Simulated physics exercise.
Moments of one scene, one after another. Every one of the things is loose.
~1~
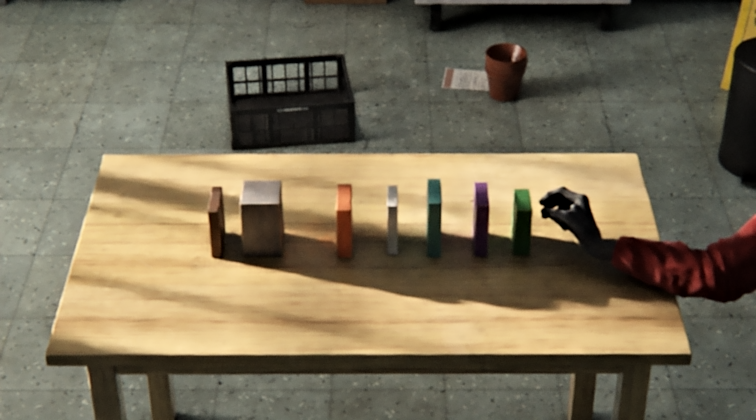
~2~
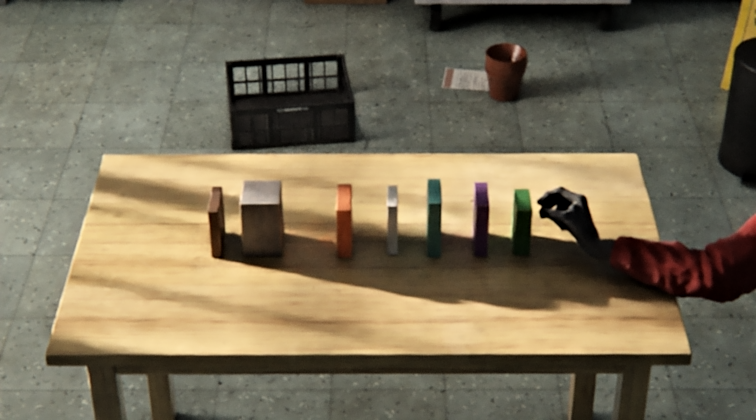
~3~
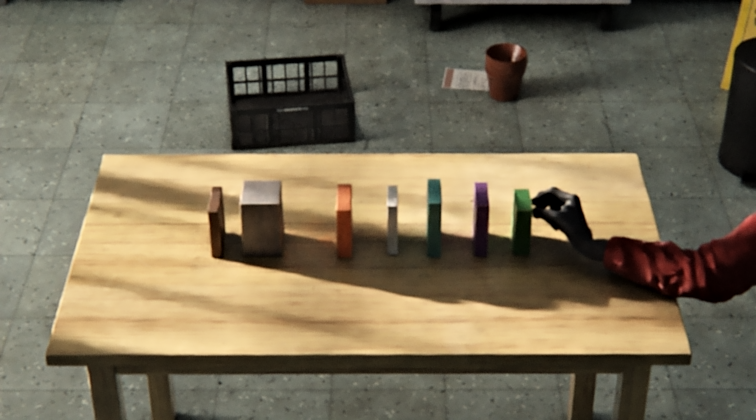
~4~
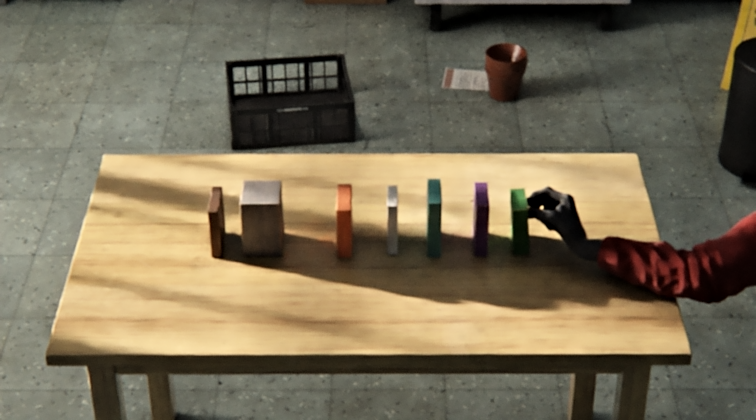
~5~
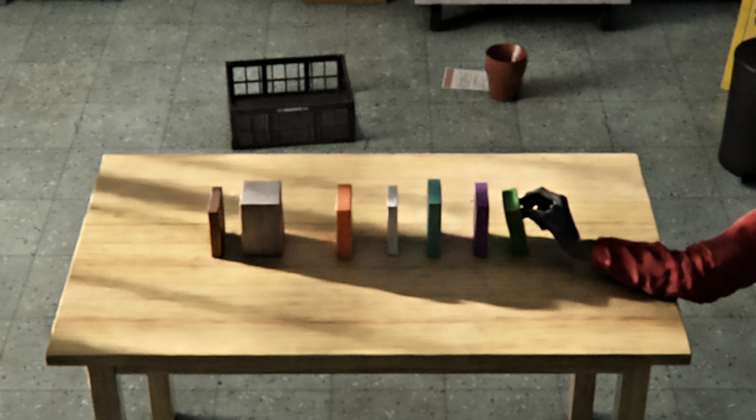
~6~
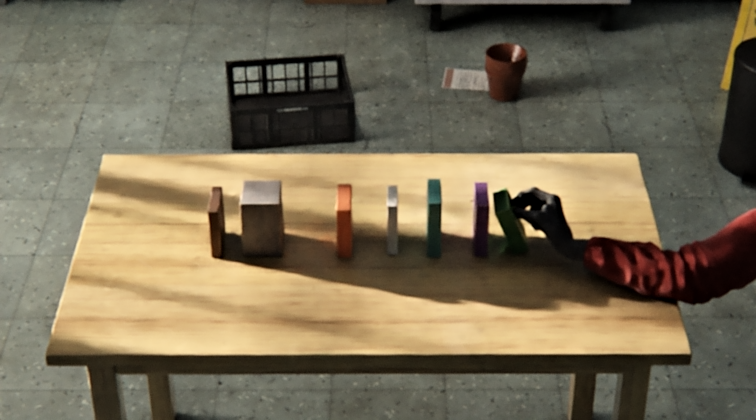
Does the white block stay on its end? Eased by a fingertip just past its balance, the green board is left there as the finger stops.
Goes over.
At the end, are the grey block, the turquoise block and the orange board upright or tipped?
The grey block keeps standing; the turquoise block tips over; the orange board tips over.
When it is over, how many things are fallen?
Count: 5.
Then, 0.40 s on from there, green board 62° over; purple board turned 48° from how it was put; turquoise block turned 19° from how it was put.
Then, 0.60 s on from there, green board 71° over; white block turned 64° from how it was put near (367, 230); turquoise block turned 67° from how it was put; purple board turned 71° from how it was put.
In the end, toppled on the table, orange board, turquoise block, purple board and white block; grey block unmoved. At the end, from the last picture's camera, white block near (364, 234).
